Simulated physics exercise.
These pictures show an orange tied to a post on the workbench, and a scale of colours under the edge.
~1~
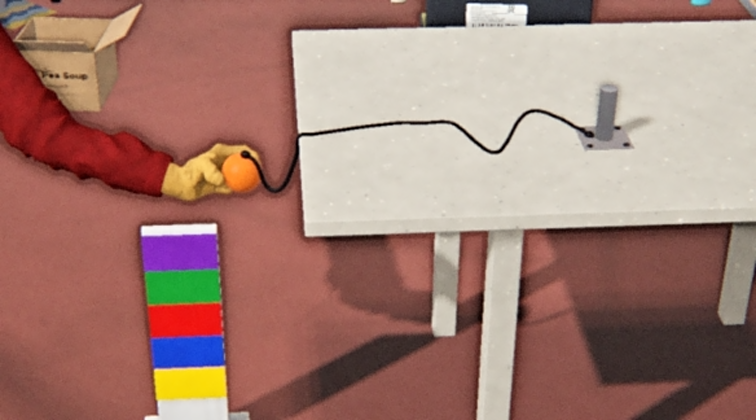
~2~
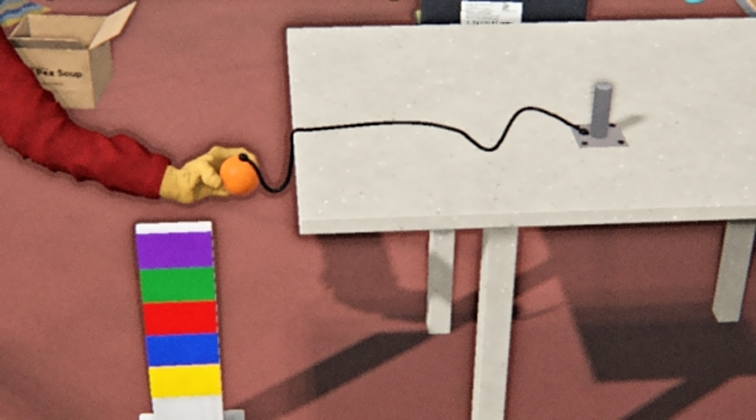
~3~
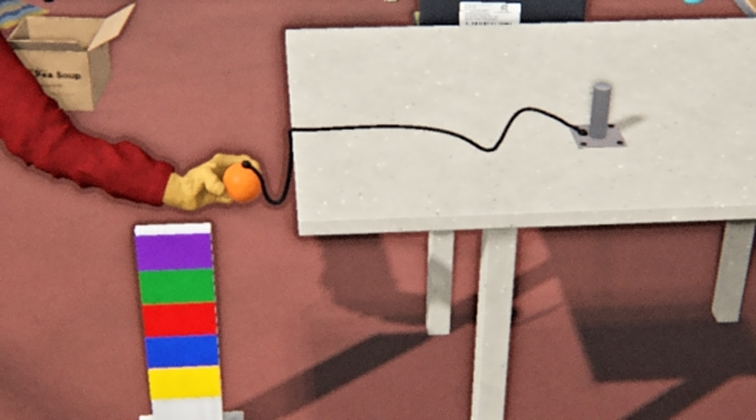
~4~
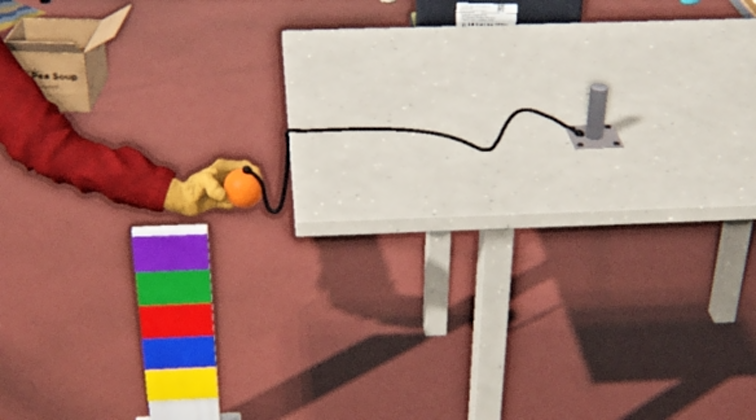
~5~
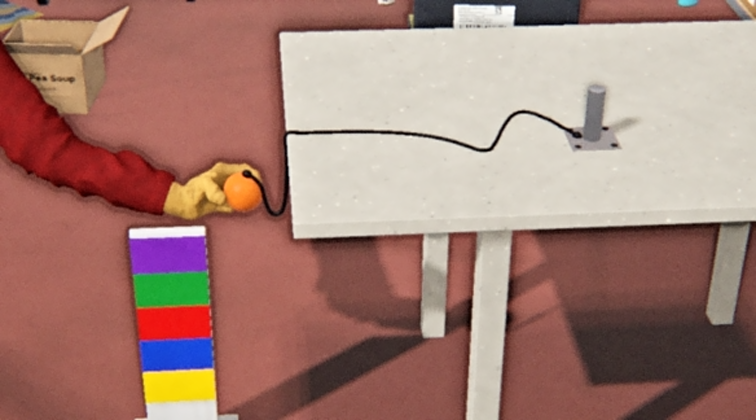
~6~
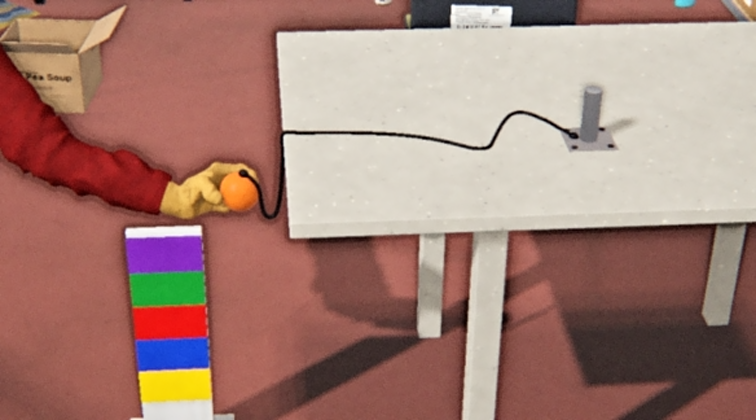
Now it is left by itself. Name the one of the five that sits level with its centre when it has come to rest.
That would be blue.
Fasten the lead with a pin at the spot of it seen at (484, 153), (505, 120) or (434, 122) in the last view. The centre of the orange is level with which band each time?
Going through the tries in order, you get green, red and purple.
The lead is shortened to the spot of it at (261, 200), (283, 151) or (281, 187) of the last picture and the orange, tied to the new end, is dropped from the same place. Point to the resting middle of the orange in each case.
The pixels are (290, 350) for the first, (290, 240) for the second and (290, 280) for the third.
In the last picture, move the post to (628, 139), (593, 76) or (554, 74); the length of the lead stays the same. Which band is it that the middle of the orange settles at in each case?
Answer, in order: Red, red, blue.
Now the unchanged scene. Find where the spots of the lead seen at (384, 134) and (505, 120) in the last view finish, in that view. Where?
One ends up around (299, 132), the other around (473, 137).
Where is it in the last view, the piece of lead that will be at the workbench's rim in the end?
You'll find it somewhere around (370, 133).
Soon after, orange near (262, 342); level with blue.
Then, orange near (312, 348); level with blue.
Further on, orange near (277, 352); level with blue.
At rest, orange near (292, 354); level with blue. Its middle rests at the blue band.
